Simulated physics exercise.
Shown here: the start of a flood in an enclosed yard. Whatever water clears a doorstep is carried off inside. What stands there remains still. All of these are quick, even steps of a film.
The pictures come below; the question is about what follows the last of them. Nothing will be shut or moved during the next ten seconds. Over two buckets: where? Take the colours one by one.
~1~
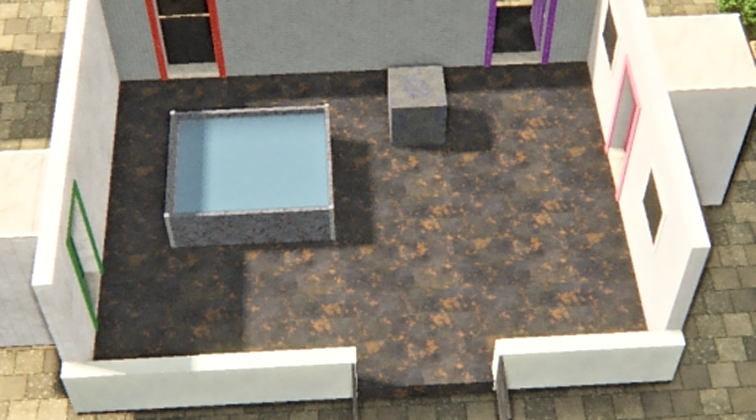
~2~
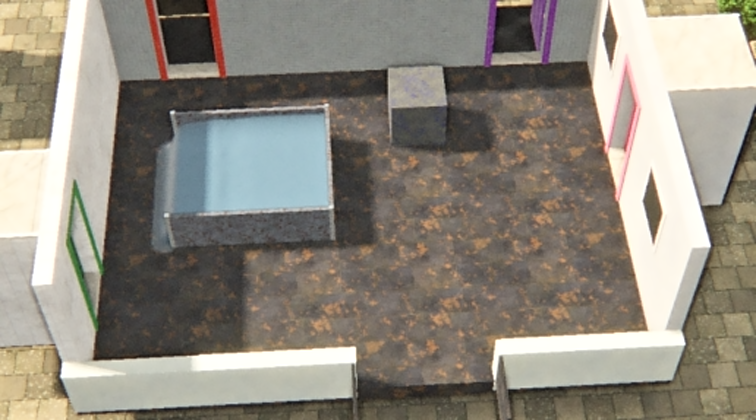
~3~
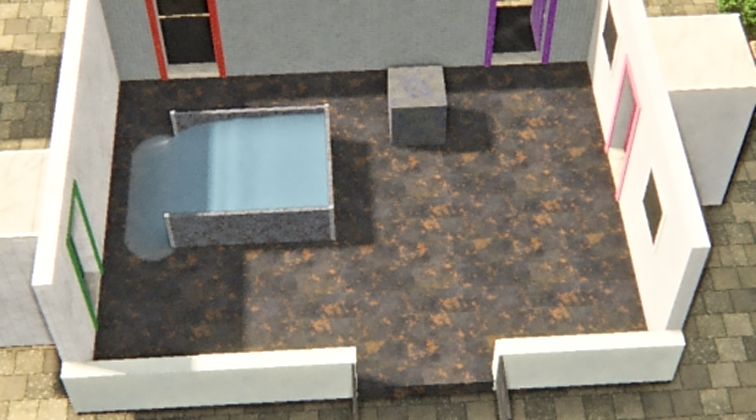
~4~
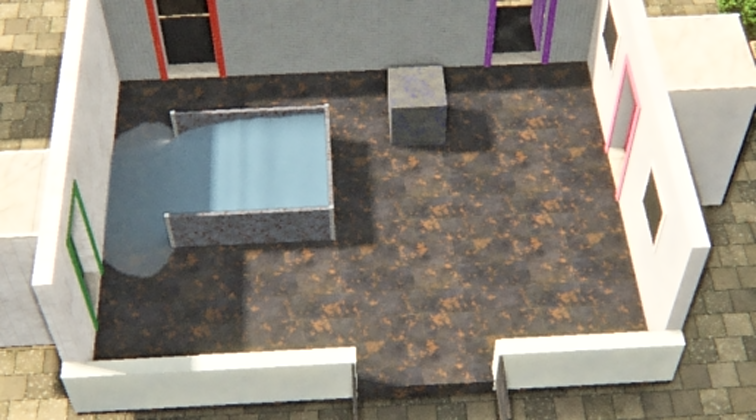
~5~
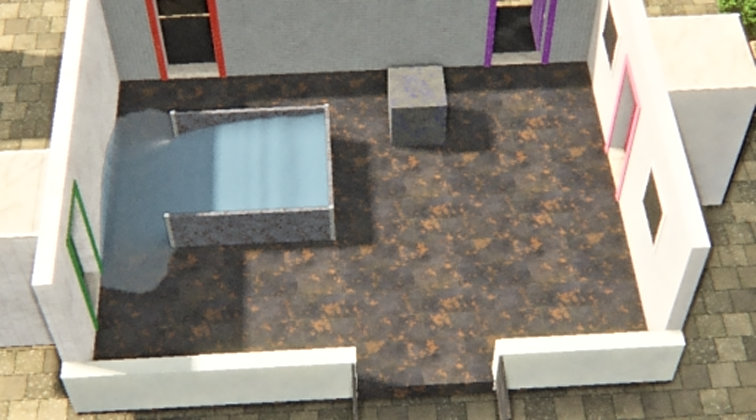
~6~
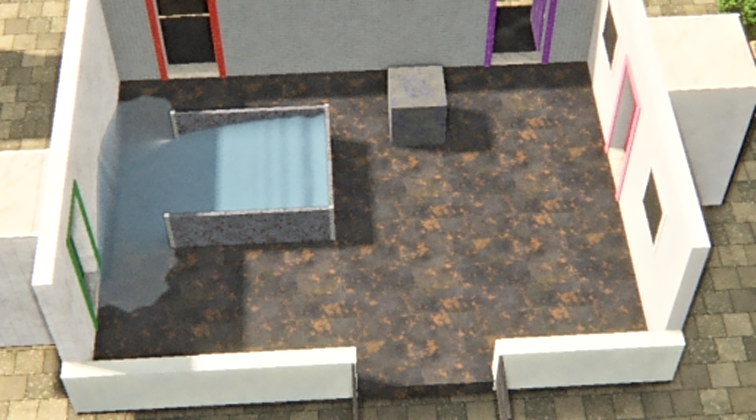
The pink door doesn't get too much water coming through; the green door gets too much water coming through; the purple door doesn't get too much water coming through; the red door gets too much water coming through.
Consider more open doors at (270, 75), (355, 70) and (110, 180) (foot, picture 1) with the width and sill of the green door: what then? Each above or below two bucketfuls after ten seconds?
Taking the new doors in the order given: The first comes up short, the second comes up short, the third tops it.
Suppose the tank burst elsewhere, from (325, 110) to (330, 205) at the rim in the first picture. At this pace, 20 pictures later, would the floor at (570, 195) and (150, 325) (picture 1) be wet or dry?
Taking the two points in order, the first is waterlogged and the second is left dry.
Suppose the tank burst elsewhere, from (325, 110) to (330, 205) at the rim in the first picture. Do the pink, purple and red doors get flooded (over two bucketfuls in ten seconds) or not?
Log - pink breaks the threshold; purple breaks the threshold; red comes in lower.
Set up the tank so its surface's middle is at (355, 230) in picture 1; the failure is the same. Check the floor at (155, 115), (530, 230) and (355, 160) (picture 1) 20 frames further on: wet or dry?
The first spot ends up sodden, the second left untouched and the third left untouched.
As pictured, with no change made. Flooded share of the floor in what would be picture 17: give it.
It comes to 25 per cent.
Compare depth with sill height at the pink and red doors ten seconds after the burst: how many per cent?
70 and 70 %, in that order.
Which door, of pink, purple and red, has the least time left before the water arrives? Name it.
The red-painted one comes first.
A moment on, water covers 15 % of the floor; the pink door not reached, the green door under two buckets in, the purple door not reached, the red door not reached.
Next, water covers 25 % of the floor; the pink door not reached, the green door under two buckets in, the purple door not reached, the red door under two buckets in.
Then, water covers 45 % of the floor; the pink door not reached, the green door over two buckets in, the purple door not reached, the red door far over two buckets in.
Later, water covers 85 % of the floor; the pink door wet at the sill, nothing in, the green door over two buckets in, the purple door wet at the sill, nothing in, the red door far over two buckets in.
In the end, water covers 95 % of the floor; the pink door wet at the sill, nothing in, the green door over two buckets in, the purple door wet at the sill, nothing in, the red door far over two buckets in.
